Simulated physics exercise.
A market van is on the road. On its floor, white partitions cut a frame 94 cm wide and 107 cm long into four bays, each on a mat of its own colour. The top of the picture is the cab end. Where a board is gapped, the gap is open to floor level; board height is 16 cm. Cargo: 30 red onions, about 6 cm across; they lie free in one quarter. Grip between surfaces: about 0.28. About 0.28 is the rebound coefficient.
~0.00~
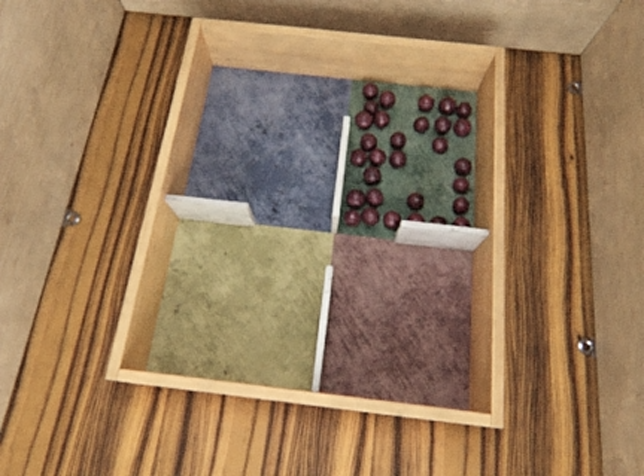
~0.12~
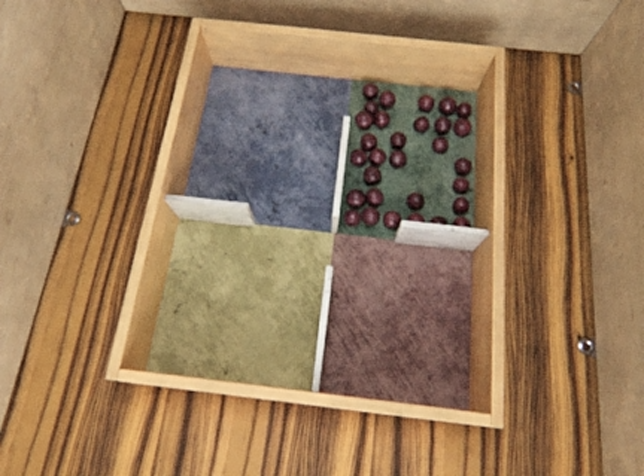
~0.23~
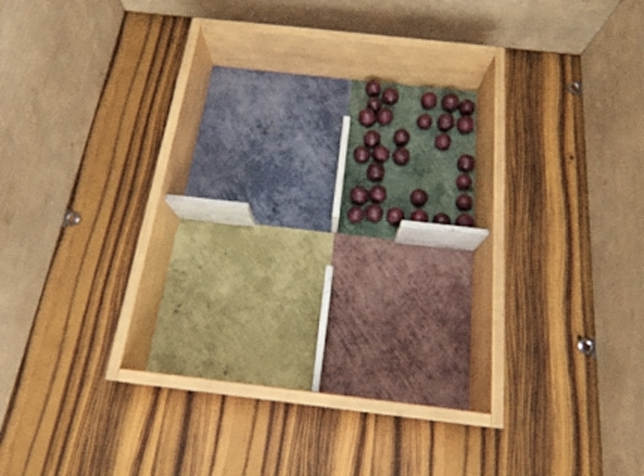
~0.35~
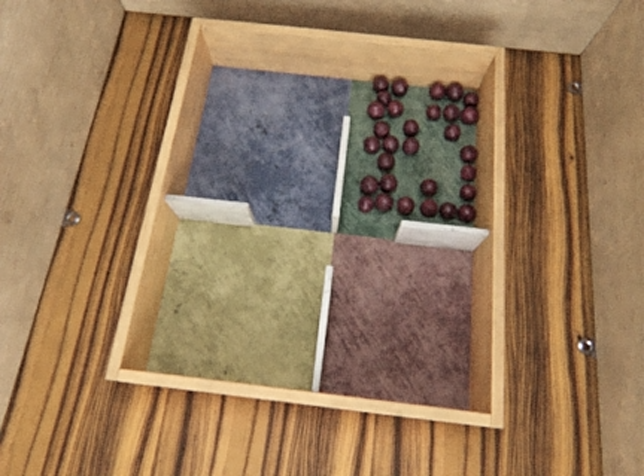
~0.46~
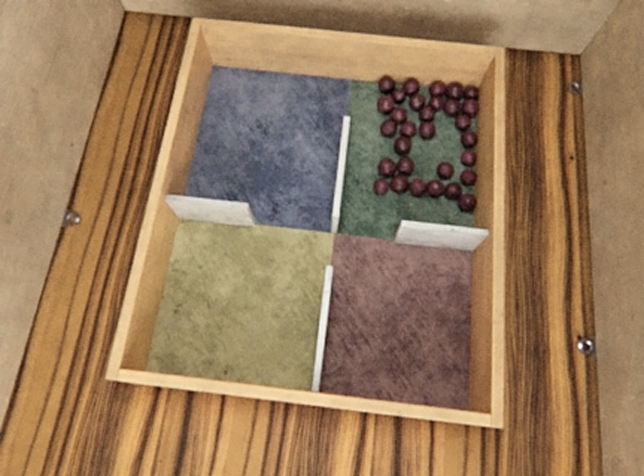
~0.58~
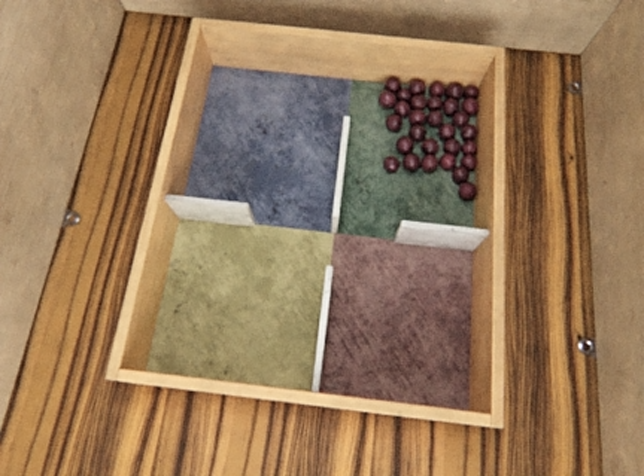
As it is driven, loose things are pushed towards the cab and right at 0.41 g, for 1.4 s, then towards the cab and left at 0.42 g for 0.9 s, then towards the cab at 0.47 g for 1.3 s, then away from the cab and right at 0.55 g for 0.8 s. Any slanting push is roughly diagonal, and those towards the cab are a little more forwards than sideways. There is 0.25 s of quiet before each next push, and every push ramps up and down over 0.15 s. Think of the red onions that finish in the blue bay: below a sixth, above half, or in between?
In the blue bay, under one-sixth of them finish up.
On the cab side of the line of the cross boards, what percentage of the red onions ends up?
That works out to roughly 70 percent.
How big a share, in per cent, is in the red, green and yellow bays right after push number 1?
Red 0, green 100, yellow 0 %.
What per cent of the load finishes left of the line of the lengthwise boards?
That works out to roughly 30 percent.
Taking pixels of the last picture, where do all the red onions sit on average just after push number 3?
Roughly (330, 88).
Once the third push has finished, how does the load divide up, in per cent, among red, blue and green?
Red 0, blue 50, green 50 %.
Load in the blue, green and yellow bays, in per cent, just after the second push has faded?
Reading then: Blue 50 %, green 50 %, yellow 0 %.
After push 1 (1.64 s), 30 in the green bay.
After push 2 (2.79 s), 15 in the blue bay and 15 in the green bay.
After push 3 (4.34 s), 16 in the blue bay and 14 in the green bay.
After push 4 (5.39 s), 1 in the red bay, 1 in the blue bay, 21 in the green bay and 7 in the yellow bay.
Outcome (at 6.74 s), 2 in the red bay, 20 in the green bay and 8 in the yellow bay. Asked share, 0 of 30, 0 per cent.
